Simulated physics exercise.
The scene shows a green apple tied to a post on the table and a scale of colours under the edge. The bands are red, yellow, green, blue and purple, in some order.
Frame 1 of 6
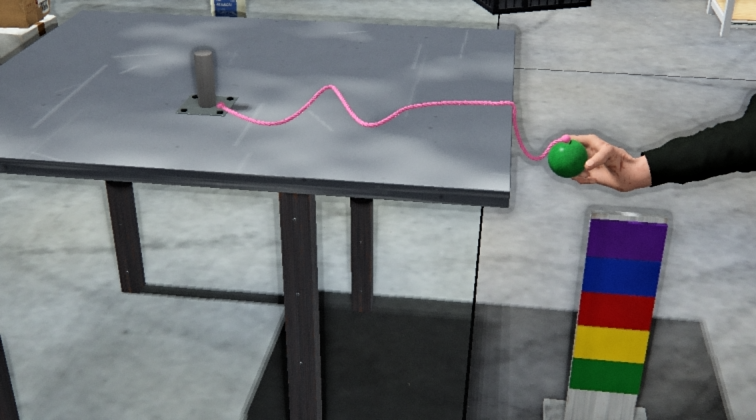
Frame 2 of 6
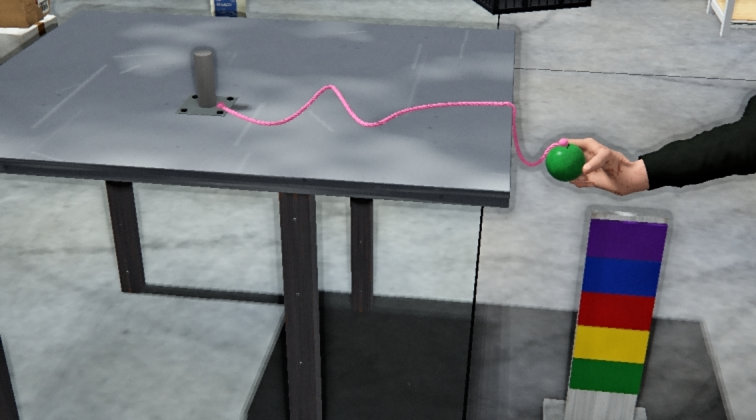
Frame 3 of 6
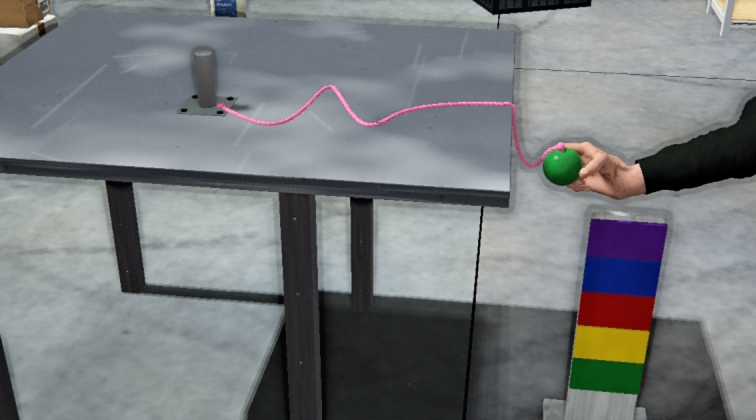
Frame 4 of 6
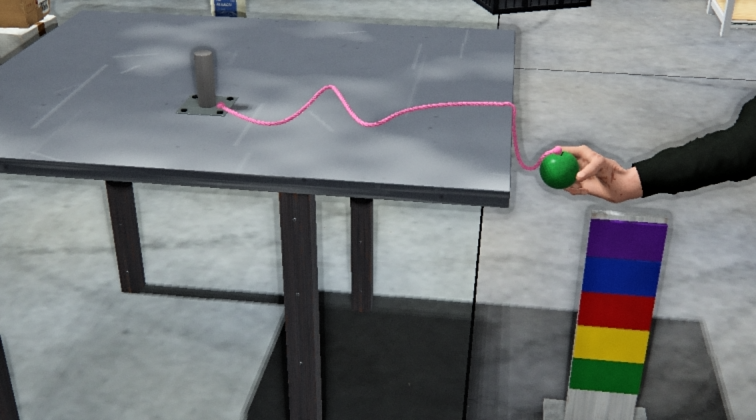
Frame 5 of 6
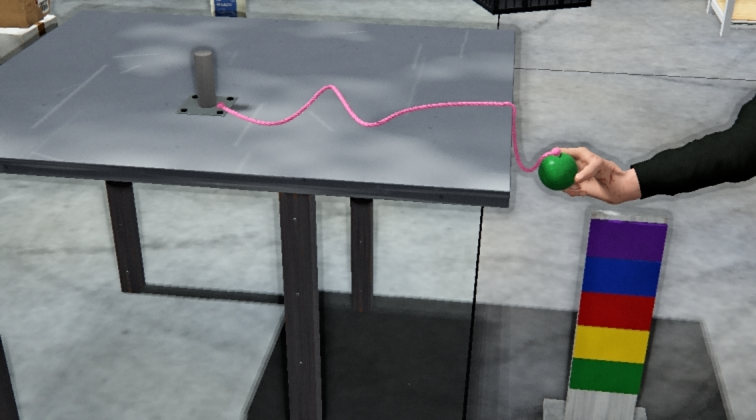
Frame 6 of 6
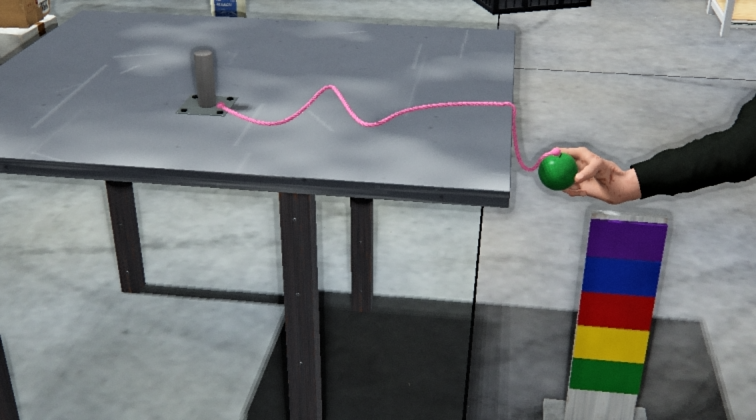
Hand holding a green ball on a pink cord tied to a tabletop post, shifting slightly down and left beside the table edge.
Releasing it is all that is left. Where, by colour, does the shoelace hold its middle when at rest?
By colour, at green.
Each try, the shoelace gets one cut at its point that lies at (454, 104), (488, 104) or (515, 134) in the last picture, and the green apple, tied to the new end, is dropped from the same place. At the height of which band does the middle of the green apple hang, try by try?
Here's the sequence: Purple; next: Blue; last: Red.
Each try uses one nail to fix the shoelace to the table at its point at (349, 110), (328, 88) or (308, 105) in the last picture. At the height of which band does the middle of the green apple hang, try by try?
Blue, red, yellow.
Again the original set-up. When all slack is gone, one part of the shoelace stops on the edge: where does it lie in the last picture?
(360, 122).
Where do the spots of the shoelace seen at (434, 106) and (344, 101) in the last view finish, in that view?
Around (503, 203); the other one around (455, 112).
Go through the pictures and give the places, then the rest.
In the first picture, green apple (568, 158); purple (627, 242); blue (621, 278); red (616, 312); yellow (611, 346); green (606, 377).
In the second picture, green apple (566, 162); shoelace through (253, 121) (316, 97) (350, 111) (414, 109) (513, 111).
In the third picture, green apple (562, 167).
In the fourth picture, green apple (560, 170); shoelace through (253, 121) (316, 97) (350, 111) (415, 109) (513, 111).
In the fifth picture, green apple (558, 171).
In the sixth picture, green apple (558, 172); shoelace through (253, 121) (316, 97) (350, 111) (415, 109) (513, 111).
A little later, apple near (467, 323); level with yellow.
Next, apple near (498, 370); level with green.
When it is over, apple near (482, 370); level with green. The shoelace holds its middle at green.
